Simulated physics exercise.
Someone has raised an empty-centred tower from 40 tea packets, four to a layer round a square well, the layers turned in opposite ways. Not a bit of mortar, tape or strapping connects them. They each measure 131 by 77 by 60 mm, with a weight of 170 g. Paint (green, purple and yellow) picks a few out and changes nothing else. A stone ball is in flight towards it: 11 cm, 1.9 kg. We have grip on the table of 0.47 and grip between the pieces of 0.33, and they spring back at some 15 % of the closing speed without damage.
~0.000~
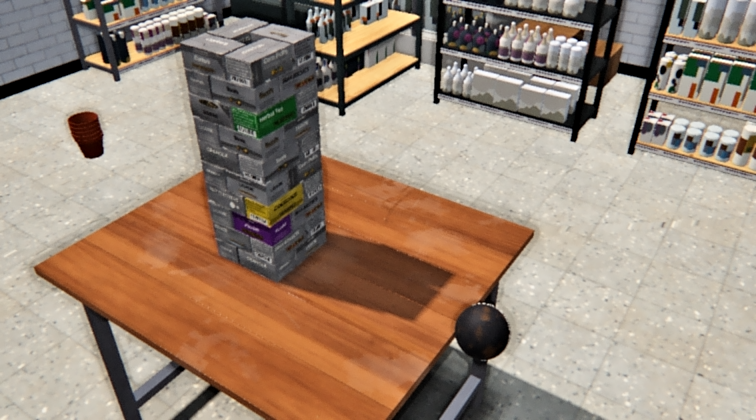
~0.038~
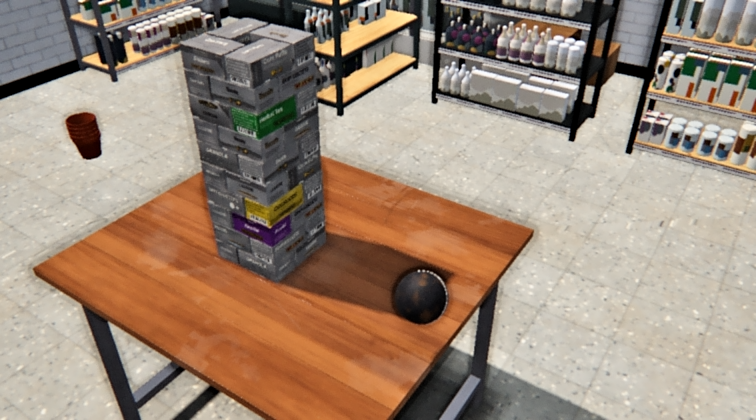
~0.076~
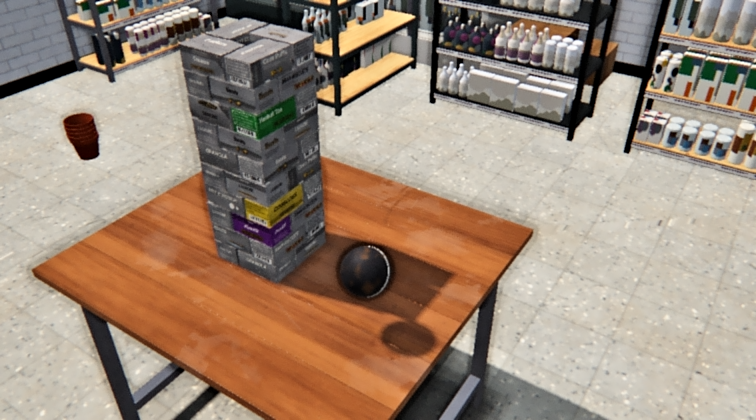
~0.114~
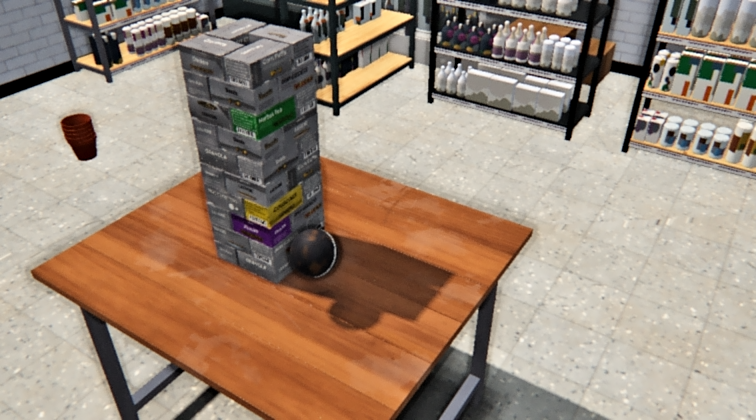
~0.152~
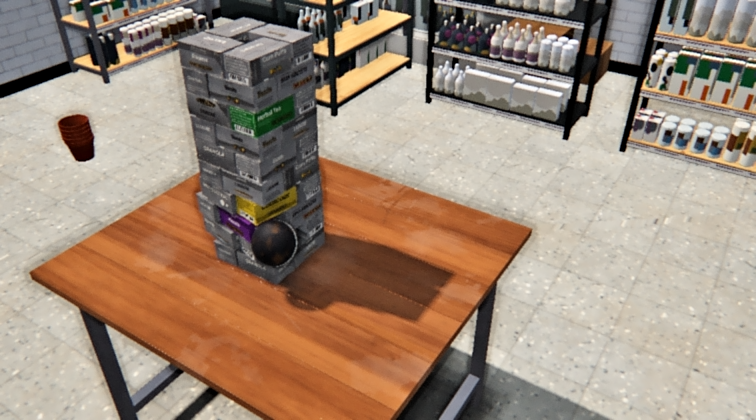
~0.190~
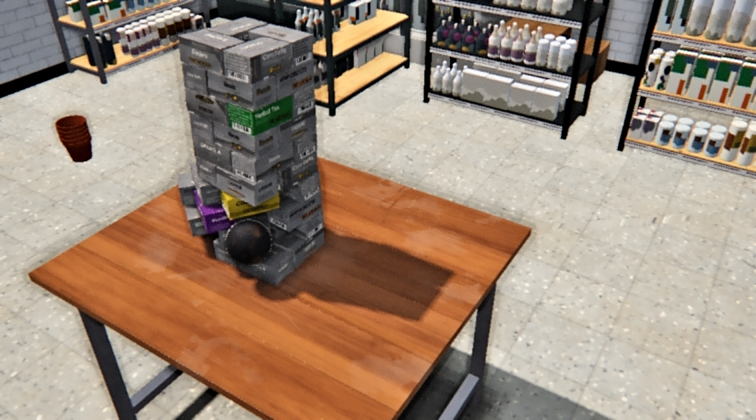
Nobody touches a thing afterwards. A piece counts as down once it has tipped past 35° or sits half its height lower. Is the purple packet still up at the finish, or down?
Down.
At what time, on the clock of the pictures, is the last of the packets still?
Roughly 2.0 seconds.
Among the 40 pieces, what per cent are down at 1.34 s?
80 %.
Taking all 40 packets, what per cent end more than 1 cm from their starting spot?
Result: 80 per cent.
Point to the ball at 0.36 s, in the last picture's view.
Pixel position: Around (157, 242).
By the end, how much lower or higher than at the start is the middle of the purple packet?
At the end it is roughly 87 cm lower than at the start.
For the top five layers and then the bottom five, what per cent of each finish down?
That's 100% up top and 60% at the bottom.
After 0.36 s, ball still moving; 7 of the 40 packets down; purple packet 19° from how it stood, 12 cm lower; yellow packet 28° from how it stood, 11 cm lower.
After 0.58 s, ball still moving; 21 of the 40 packets down; purple packet 73° from how it stood, 60 cm lower; yellow packet 69° from how it stood, 13 cm lower.
After 0.84 s, ball still moving; 31 of the 40 packets down; purple packet 24° from how it stood, 85 cm lower; yellow packet on its side.
After 1.34 s, ball still moving; 31 of the 40 packets down; purple packet 87 cm lower; yellow packet on its side.
In the end (2.4 s), ball rolling away; 31 of the 40 packets down; purple packet 87 cm lower; yellow packet on its side; green packet on its side. From the last view, middles, yellow packet near (222, 202).
